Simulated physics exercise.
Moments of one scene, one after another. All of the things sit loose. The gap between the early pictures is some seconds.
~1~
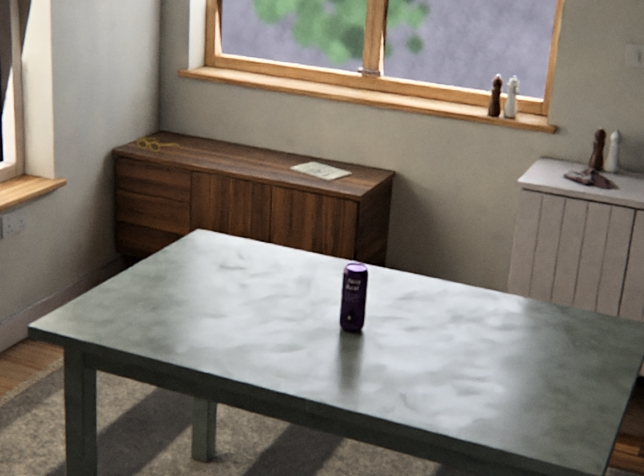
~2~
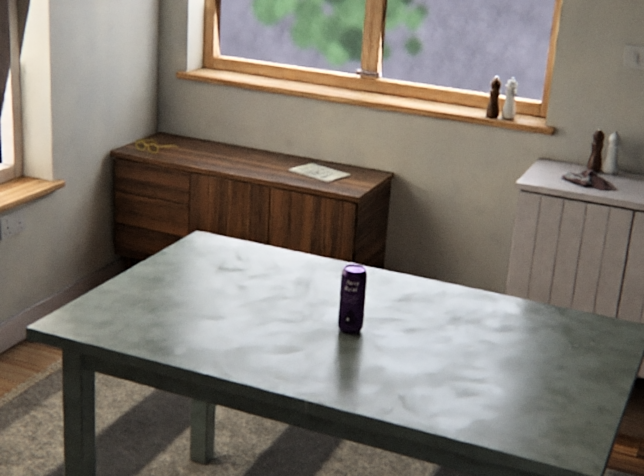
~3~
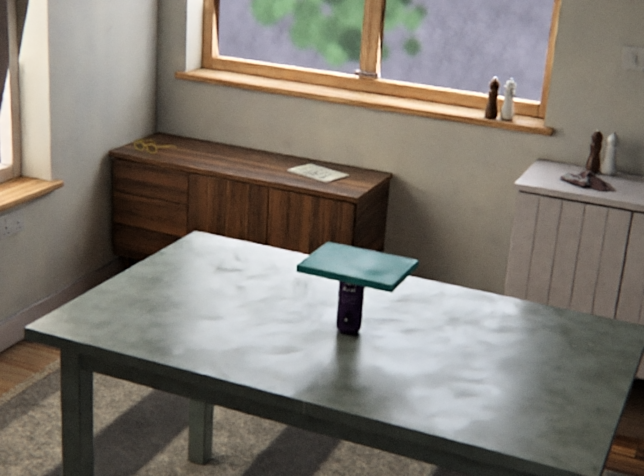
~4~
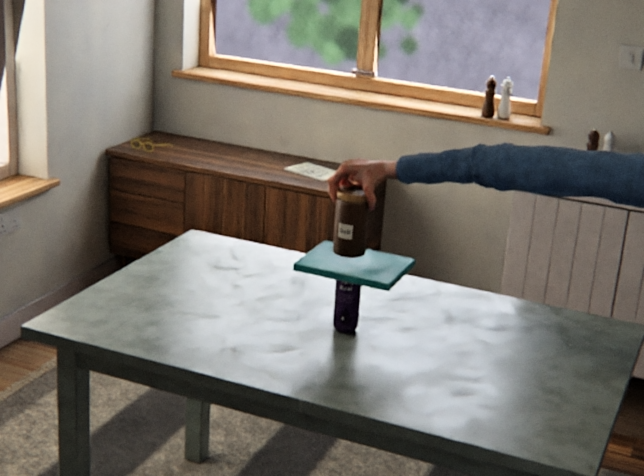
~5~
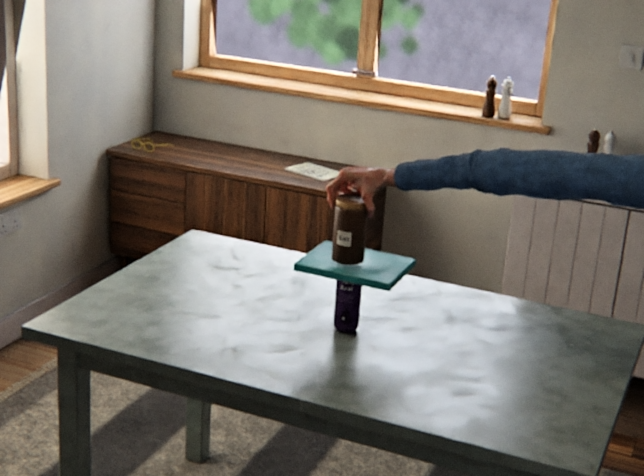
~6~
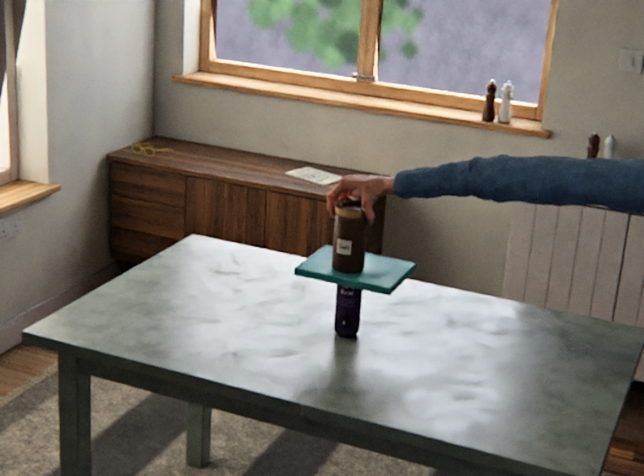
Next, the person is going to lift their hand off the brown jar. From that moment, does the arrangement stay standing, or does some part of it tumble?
It will most likely stay balanced.
Then, 0.40 s after the last picture, nothing has stirred.
Then, 1.30 s after the last picture, brown jar resting near (350, 238).
At rest, all 3 in place. Seen from the same camera at the end, brown jar near (350, 238). The stack stays up.
